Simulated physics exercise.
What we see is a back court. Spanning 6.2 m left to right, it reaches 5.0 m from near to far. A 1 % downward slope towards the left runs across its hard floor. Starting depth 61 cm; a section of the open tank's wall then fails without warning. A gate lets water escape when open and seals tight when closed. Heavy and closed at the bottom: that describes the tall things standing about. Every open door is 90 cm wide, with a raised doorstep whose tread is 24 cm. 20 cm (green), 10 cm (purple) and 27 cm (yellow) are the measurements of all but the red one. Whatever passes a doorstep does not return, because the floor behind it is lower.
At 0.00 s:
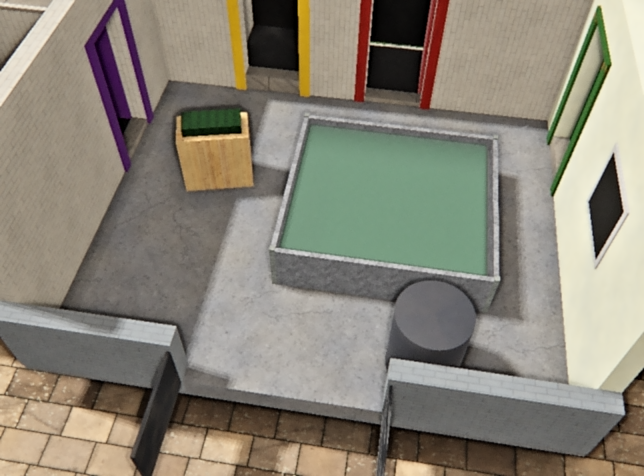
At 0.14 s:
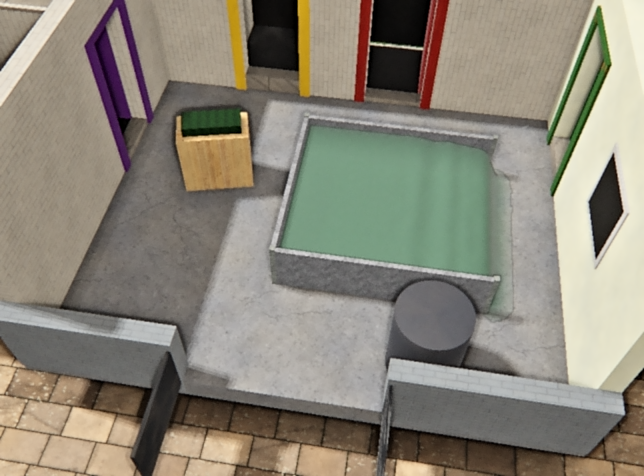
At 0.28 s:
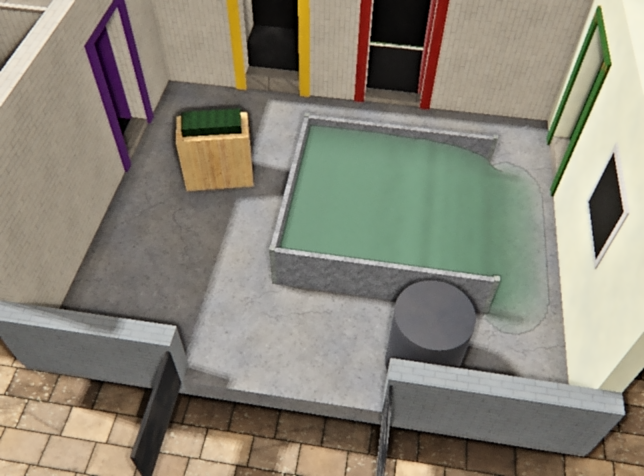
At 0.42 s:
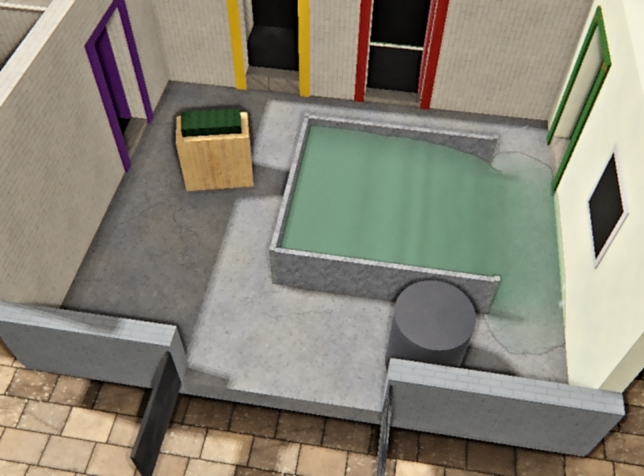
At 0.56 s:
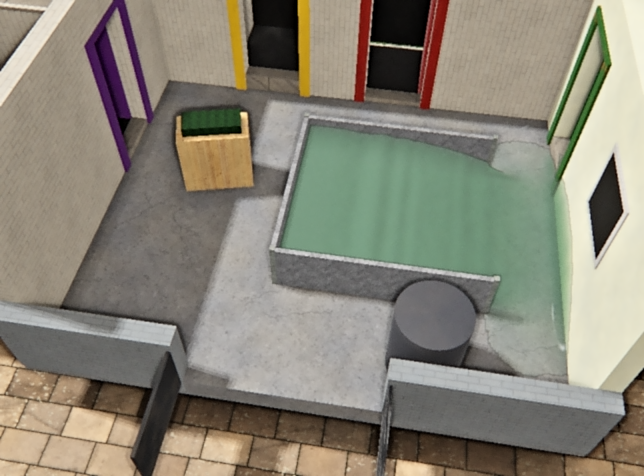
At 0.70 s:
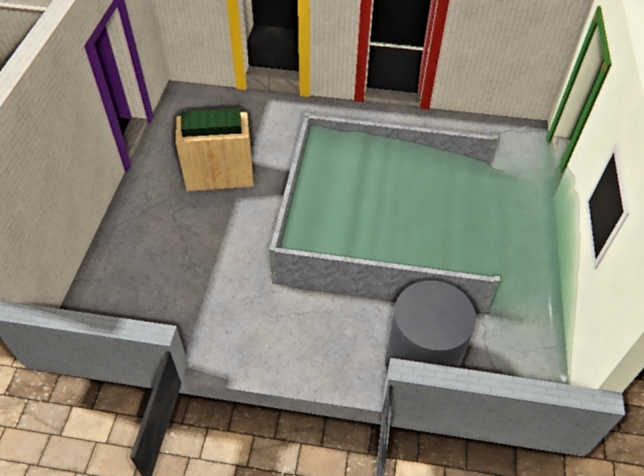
A walled back court with a grey hard floor is seen from above, the view staying still. A raised tank of green water stands right of centre, with a dark round cylinder at its front corner, a green-topped wooden box to the left, and purple, yellow, red and green doorways around the walls. The tank's right side opens and water pours out, spreading across the floor to the right-hand wall.
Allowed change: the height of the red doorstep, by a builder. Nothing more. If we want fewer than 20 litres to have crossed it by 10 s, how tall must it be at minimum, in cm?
It needs to be roughly 5 cm tall.
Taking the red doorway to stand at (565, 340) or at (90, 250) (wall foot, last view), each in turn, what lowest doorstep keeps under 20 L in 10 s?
In turn: Roughly 30 cm, roughly 12.0 cm.
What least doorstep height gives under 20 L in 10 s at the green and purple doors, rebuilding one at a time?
Roughly 27 cm for the green door and roughly 16 cm for the purple door.
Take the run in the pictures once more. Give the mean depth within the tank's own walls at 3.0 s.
Roughly 25 cm.
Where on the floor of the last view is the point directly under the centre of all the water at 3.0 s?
Roughly (450, 234).
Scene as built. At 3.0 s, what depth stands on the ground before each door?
Depths in cm - green: 27, purple: 0, red: 8, yellow: 3.
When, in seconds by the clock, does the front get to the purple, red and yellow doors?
Times: Purple 3.8 seconds, red 1.8 seconds, yellow 2.6 seconds.
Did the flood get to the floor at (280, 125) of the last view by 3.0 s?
At that moment it's submerged.
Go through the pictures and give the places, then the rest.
The first frame shows still water, 61 cm deep, in the open tank at (392, 194); the red door at (398, 52) is dry.
In the second frame, water pours out at (486, 225) and has run 0.3 m, to (504, 310); about 9 cm deep outside, 61 cm at the back.
In the third frame, the gap is at (485, 227), the front 0.8 m out at (542, 295); the back of the open tank holds 61 cm.
In the fourth frame, the front is at (565, 335), 1.0 m from the gap at (485, 228); 2.9 m2 of floor is wet, 61 cm left at the back.
In the fifth frame, the gap is at (485, 229), the front 1.2 m out at (567, 366); the back of the open tank holds 61 cm.
In the sixth frame, the gap is at (485, 229), the front 1.4 m out at a hidden place; the back of the open tank holds 61 cm; 2.0 m in a straight line remain to the red door at (398, 52).
After 1.4 s water covers 20 % of the floor, deepest (46 cm) near (540, 261); it has not reached the red door.
After 3.0 s water covers 50 % of the floor, deepest (47 cm) near (453, 387); 8 cm at the red door, 0 litres in over its 8 cm doorstep.
After 10.0 s water covers 95 % of the floor, deepest (20 cm) near (453, 387); 6 cm at the red door, 3 litres in over its 8 cm doorstep.
At the red door as built, the water arrived by 1.9 s and peaked near 9 cm at 3.6 s.
Run again over the same 10 s with other heights there, 28 litres in over 4.5 cm, 13 litres over 6 cm. The limit of 20 litres is kept from about 5 cm up.
